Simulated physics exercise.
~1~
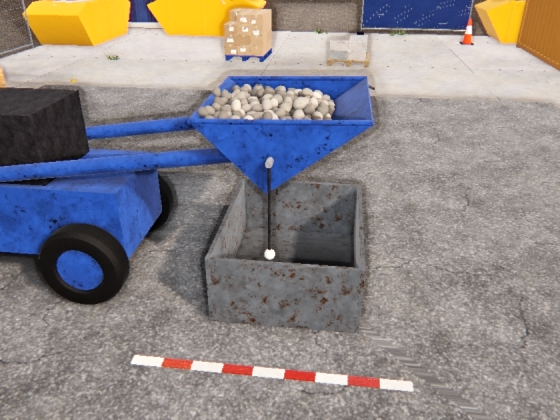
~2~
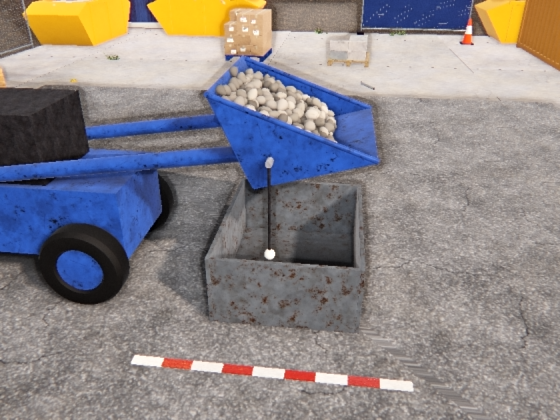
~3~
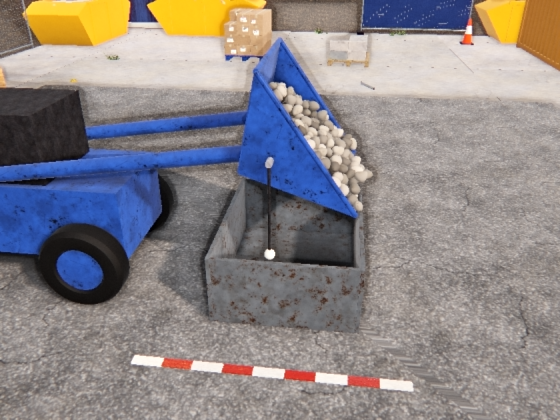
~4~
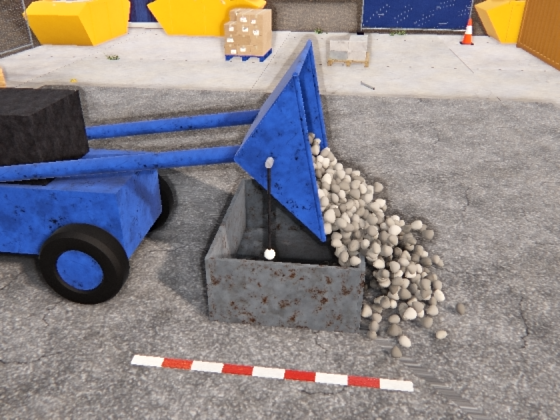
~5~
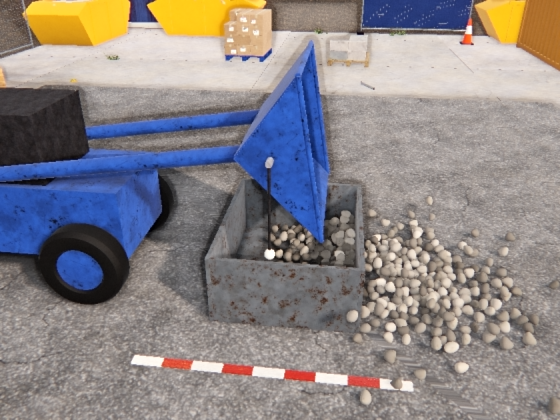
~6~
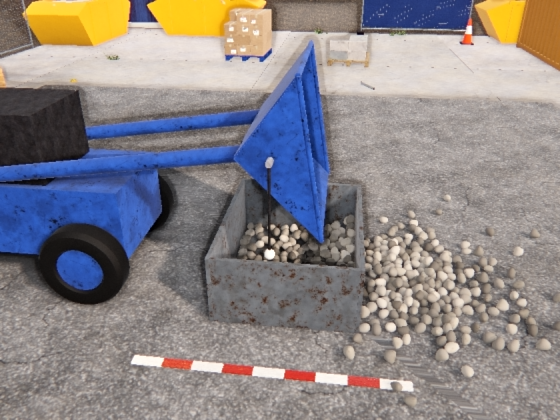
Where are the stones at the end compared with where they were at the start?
At the start the stones sit in the raised blue skip. At the end they lie lower down and mostly further right, some inside the grey bin and many scattered on the ground to its right.
